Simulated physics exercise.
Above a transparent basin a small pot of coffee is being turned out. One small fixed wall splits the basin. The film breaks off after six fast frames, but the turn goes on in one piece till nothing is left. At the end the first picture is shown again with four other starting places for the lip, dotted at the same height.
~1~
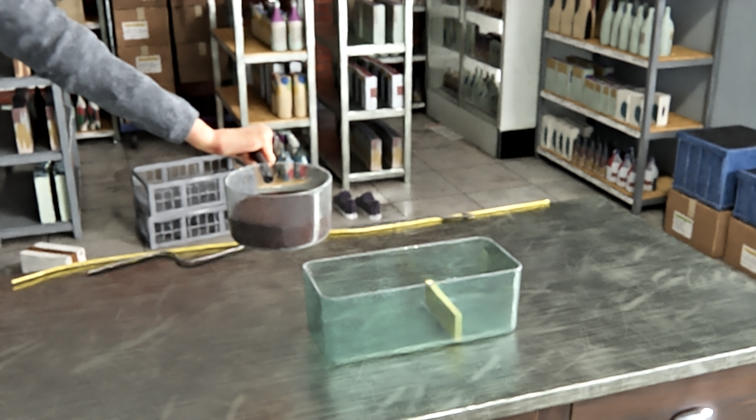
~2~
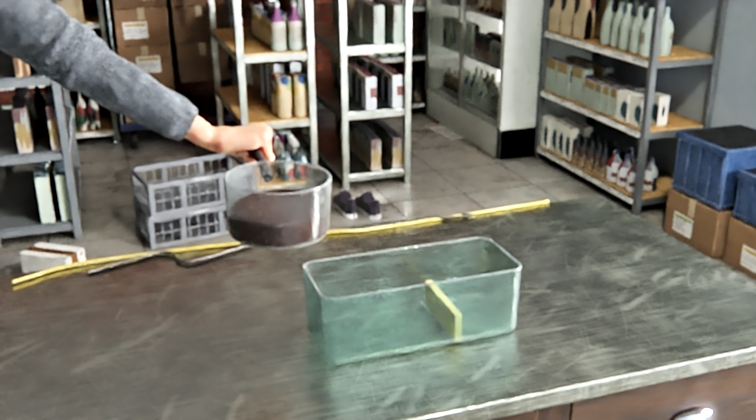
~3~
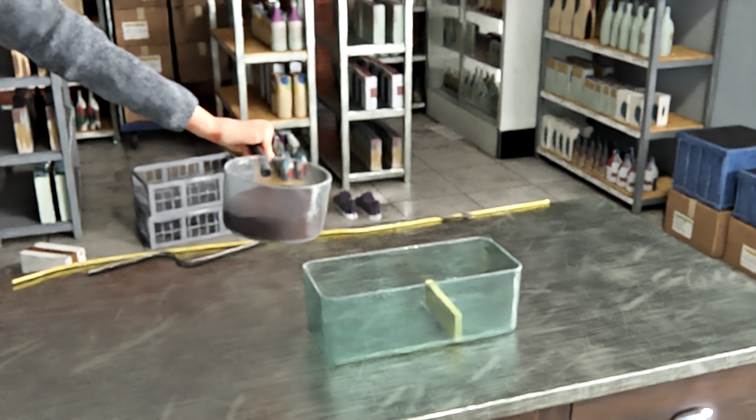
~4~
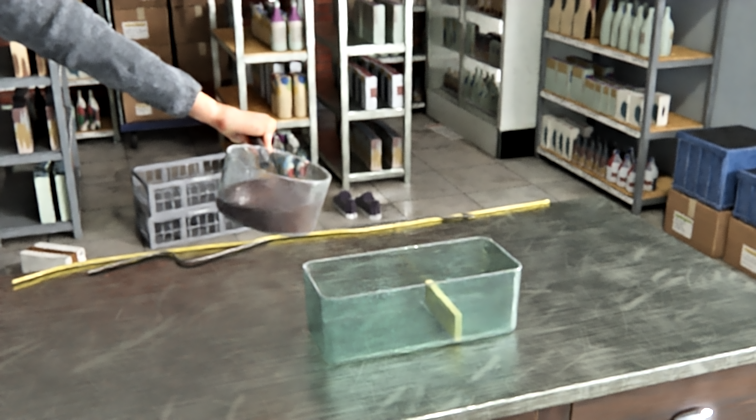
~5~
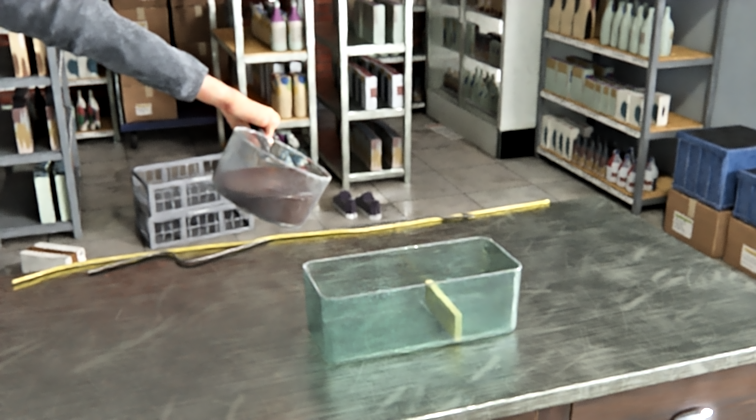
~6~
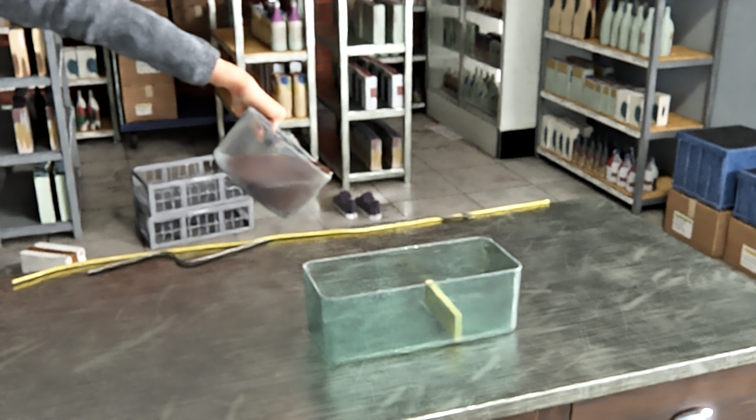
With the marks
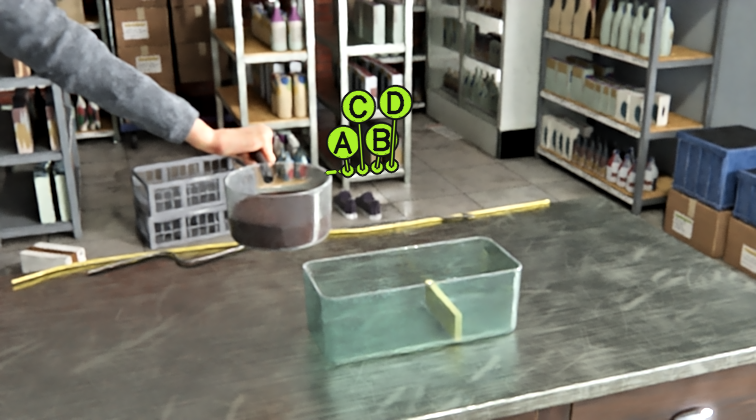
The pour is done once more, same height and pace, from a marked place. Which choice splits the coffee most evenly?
I would pick place B.
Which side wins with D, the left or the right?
The right side.
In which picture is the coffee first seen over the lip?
In picture 6.
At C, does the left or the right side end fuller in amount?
More ends on the left.
On the marked copy, A at (347, 170); B at (377, 167); C at (362, 168); D at (391, 165).
For place A, about 93 % ends left of the wall and 5 % right of it.
For place B, about 44 % ends left of the wall and 54 % right of it.
For place C, about 88 % ends left of the wall and 9 % right of it; 3 % is lost outside.
For place D, about 15 % ends left of the wall and 83 % right of it.
